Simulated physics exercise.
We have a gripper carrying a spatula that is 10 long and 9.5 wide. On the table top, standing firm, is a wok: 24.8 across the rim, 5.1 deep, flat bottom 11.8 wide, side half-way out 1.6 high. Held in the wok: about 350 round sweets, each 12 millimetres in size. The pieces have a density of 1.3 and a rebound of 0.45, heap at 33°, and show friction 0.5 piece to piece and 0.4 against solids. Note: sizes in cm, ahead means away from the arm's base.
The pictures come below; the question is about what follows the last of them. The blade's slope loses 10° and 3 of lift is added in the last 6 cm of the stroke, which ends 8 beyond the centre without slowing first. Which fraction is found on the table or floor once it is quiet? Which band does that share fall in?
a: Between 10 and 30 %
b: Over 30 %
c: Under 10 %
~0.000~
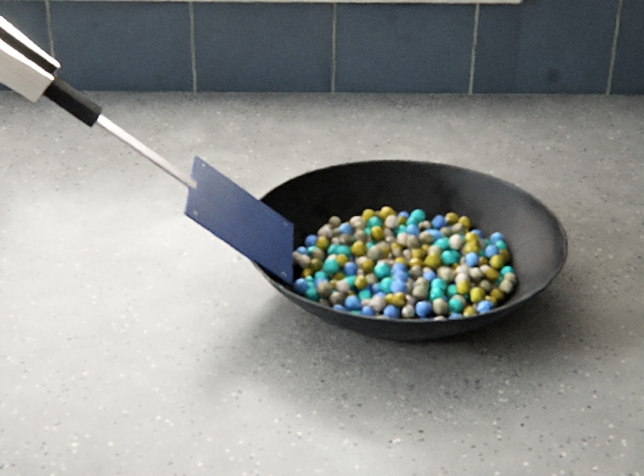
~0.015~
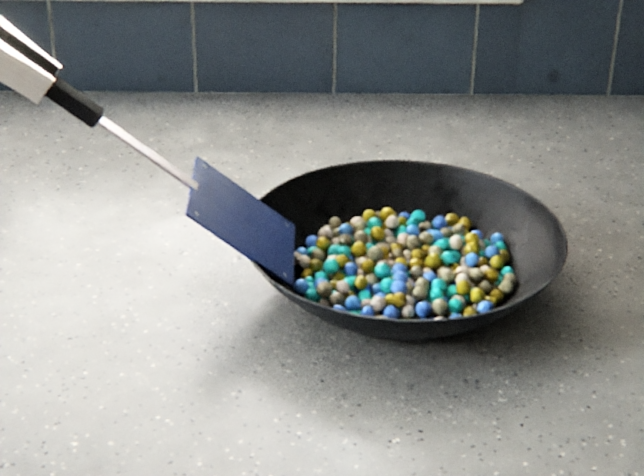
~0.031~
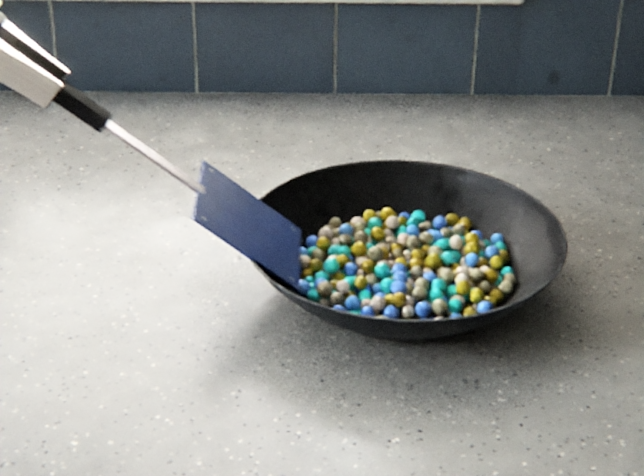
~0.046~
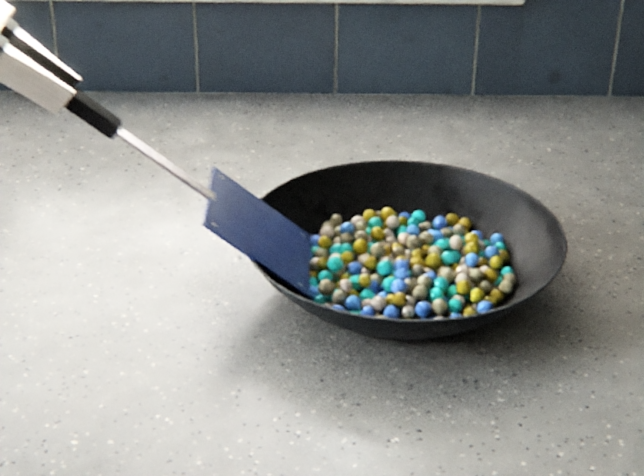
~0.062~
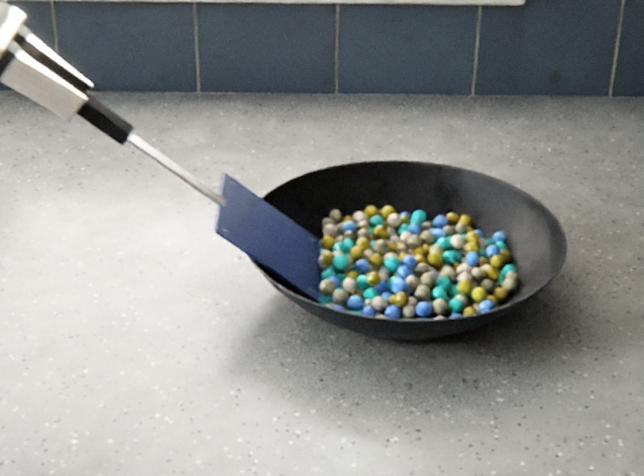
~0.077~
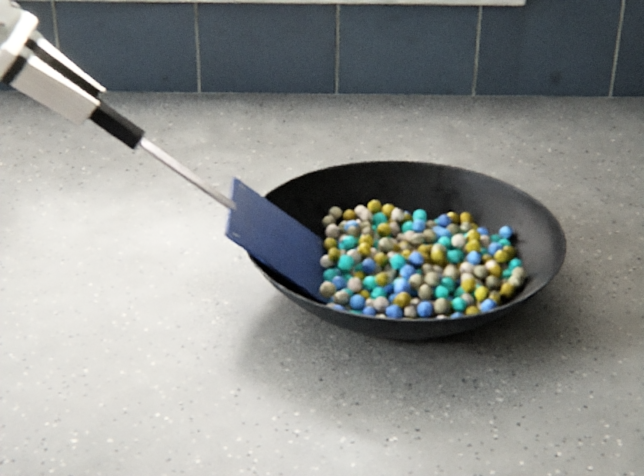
Answer: A.
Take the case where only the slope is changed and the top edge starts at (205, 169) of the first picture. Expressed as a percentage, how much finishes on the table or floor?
Near 20 in a hundred.
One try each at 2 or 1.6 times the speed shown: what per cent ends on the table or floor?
Around 40 per cent and around 35 per cent.
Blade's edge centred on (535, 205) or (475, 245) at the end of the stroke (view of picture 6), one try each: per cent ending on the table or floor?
I'd say roughly 40 per cent, then roughly 0 per cent.
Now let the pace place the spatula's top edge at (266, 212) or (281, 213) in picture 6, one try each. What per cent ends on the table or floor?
That comes to about 45 and about 45 percent, in that order.
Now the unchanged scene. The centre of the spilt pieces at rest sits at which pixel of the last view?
(627, 287), roughly.
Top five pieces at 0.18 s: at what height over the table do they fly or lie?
Roughly 5 cm above the table.
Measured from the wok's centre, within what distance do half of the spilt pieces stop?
Looks like roughly 20 centimetres to me.
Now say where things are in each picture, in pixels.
In the first frame, the spatula top edge at (190, 183), sloping 39°; upper third of the load around (407, 262), from x 295 to 510, top at y 215; 348 in the wok.
In the second frame, the spatula top edge at (191, 184), sloping 39°; upper third of the load around (407, 262), from x 295 to 510, top at y 215.
In the third frame, the spatula top edge at (198, 188), sloping 39°; upper third of the load around (407, 262), from x 295 to 510, top at y 215.
In the fourth frame, the spatula top edge at (209, 195), sloping 39°; upper third of the load around (408, 261), from x 300 to 510, top at y 215.
In the fifth frame, the spatula top edge at (219, 200), sloping 39°; upper third of the load around (405, 259), from x 305 to 510, top at y 215.
In the sixth frame, the spatula top edge at (230, 205), sloping 39°; upper third of the load around (417, 256), from x 310 to 520, top at y 205; 348 in the wok.
After 0.18 s, sloping 39°, highest piece 5 above the table; 348 in the wok.
After 0.28 s, sloping 35°, highest piece 6 above the table; 347 in the wok, 1 on the blade or in flight.
After 0.53 s, sloping 29°, highest piece 7 above the table; 285 in the wok, 56 on the table or floor, 7 on the blade or in flight.
After 1.58 s, sloping 29°, highest piece 6 above the table; 285 in the wok, 63 on the table or floor.
In the end, 285 in the wok, 63 on the table or floor. That is 18 % on the table or floor.
